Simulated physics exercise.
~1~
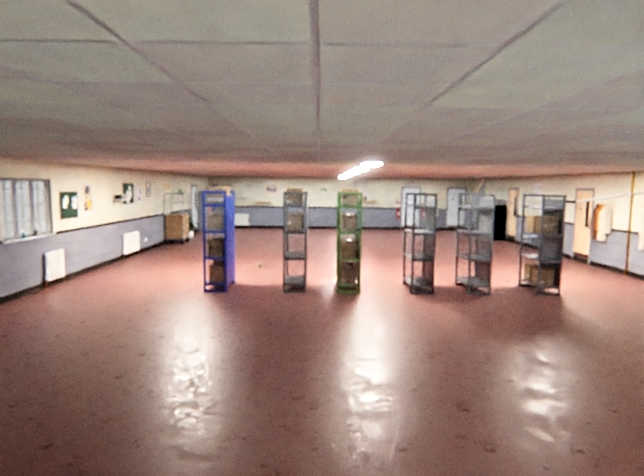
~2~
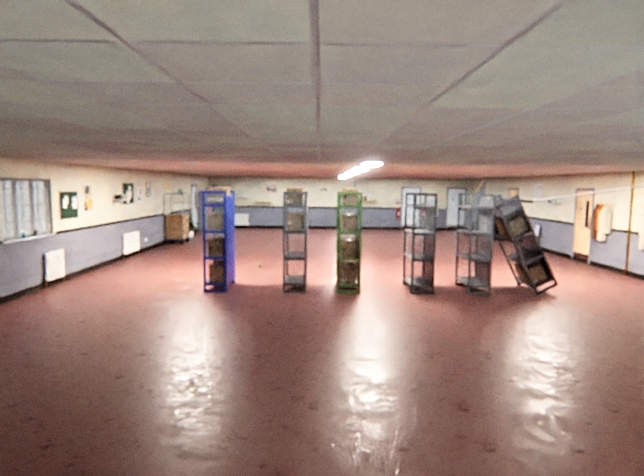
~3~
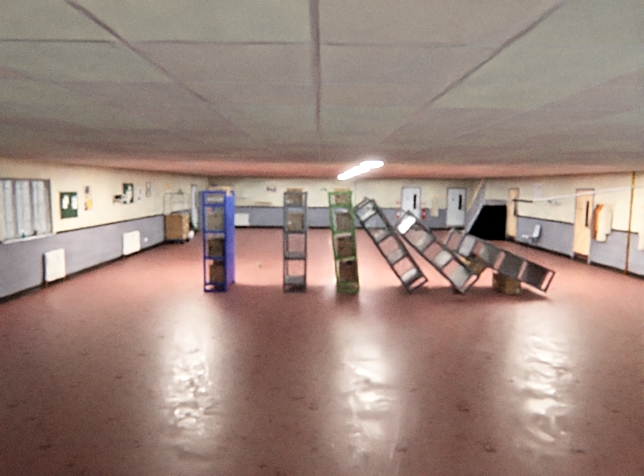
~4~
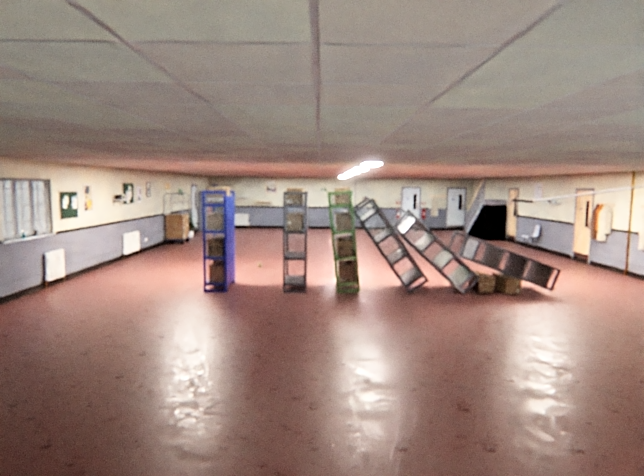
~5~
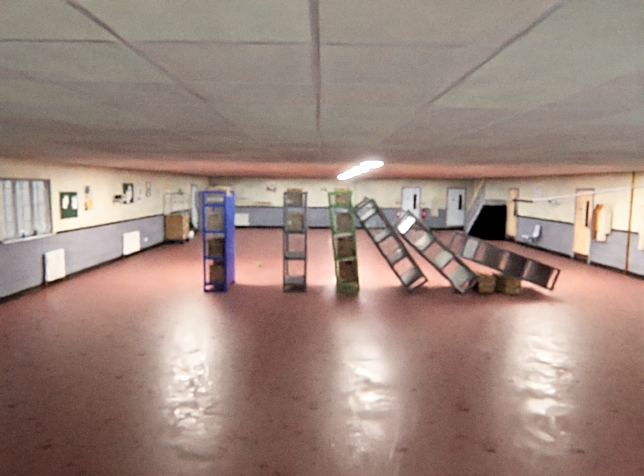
In a wide, low-ceilinged hall with a glossy reddish floor, six open shelving racks stand in a row, one blue and one green among the dark ones. The rack at the far right tips, its top swinging left into its neighbour. The next two dark racks topple leftward in turn, and the upper end of the last one comes against the green rack, which tilts slightly. The first rack slides down almost flat, with spilt cartons beside it. The fall stops there, leaving the green, grey and blue racks standing, the blue one unmoved.
